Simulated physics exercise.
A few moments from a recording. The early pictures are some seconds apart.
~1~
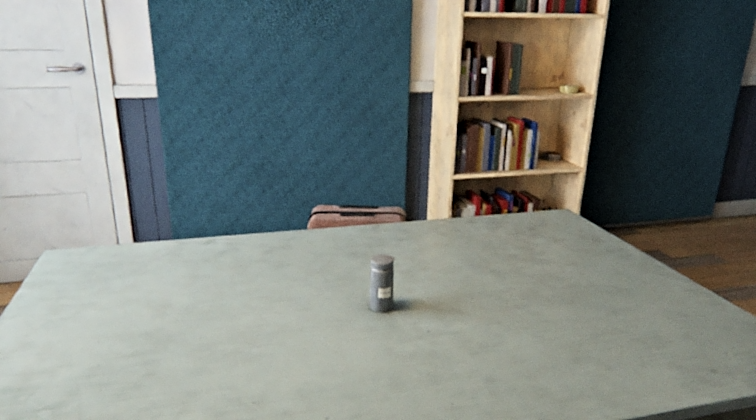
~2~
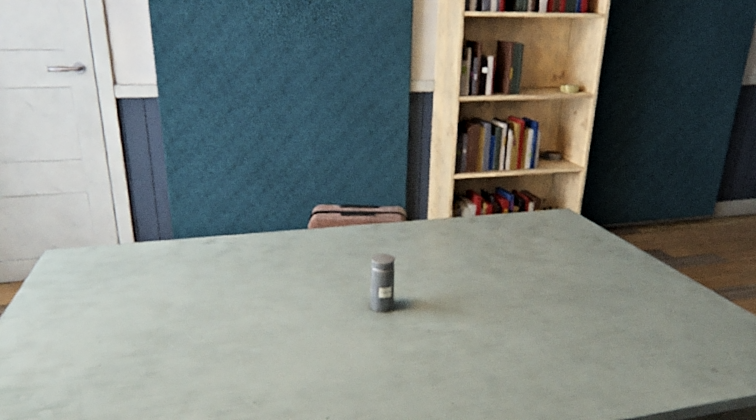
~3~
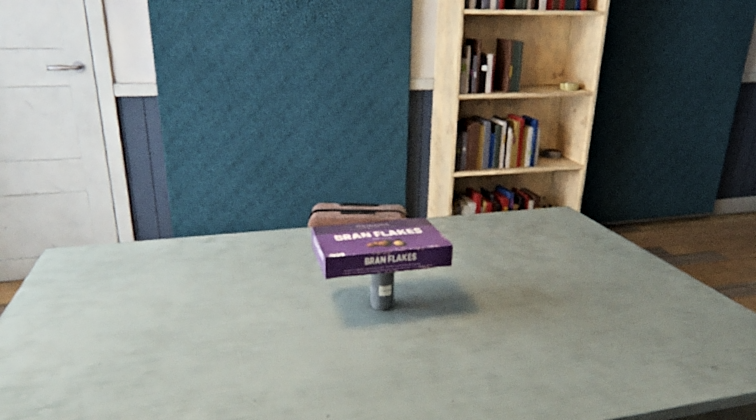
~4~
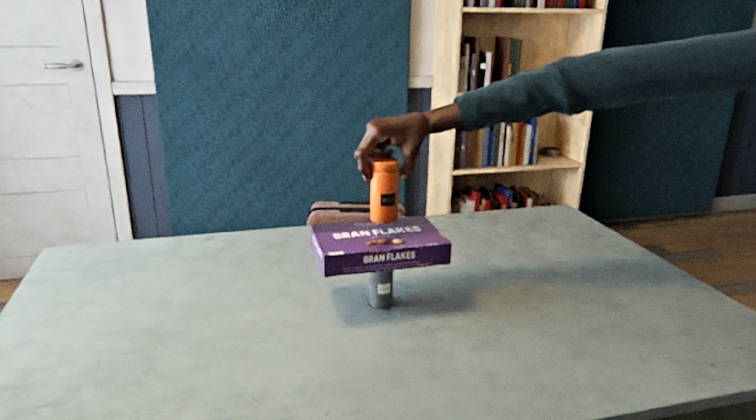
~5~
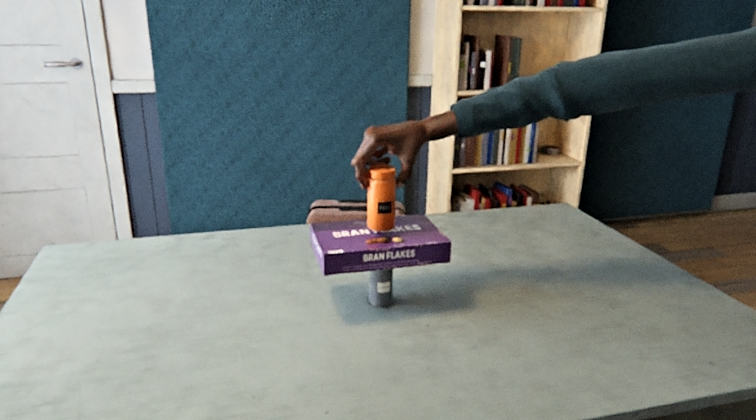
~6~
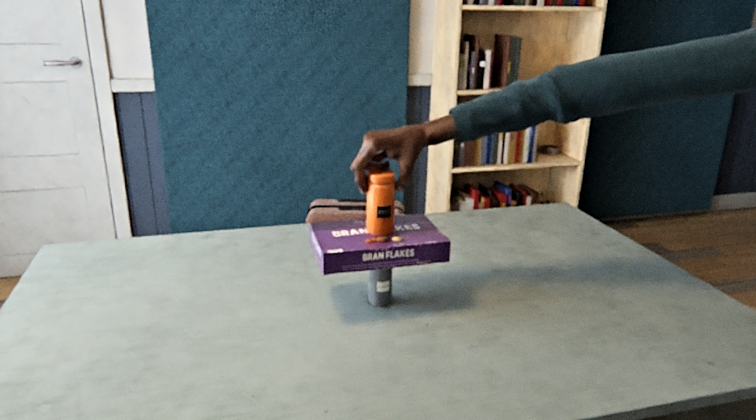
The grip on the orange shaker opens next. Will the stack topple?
No - I predict it will be stable.
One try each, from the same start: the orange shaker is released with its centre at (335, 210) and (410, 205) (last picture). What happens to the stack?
Result of try one is that it tips over, and of try two that it stays stable.
Then, 0.20 s after the last picture, nothing has stirred.
Then, 0.50 s after the last picture, orange shaker resting near (381, 203).
At rest, all 3 in place. Seen from the same camera at the end, orange shaker near (381, 203). The stack stays up.
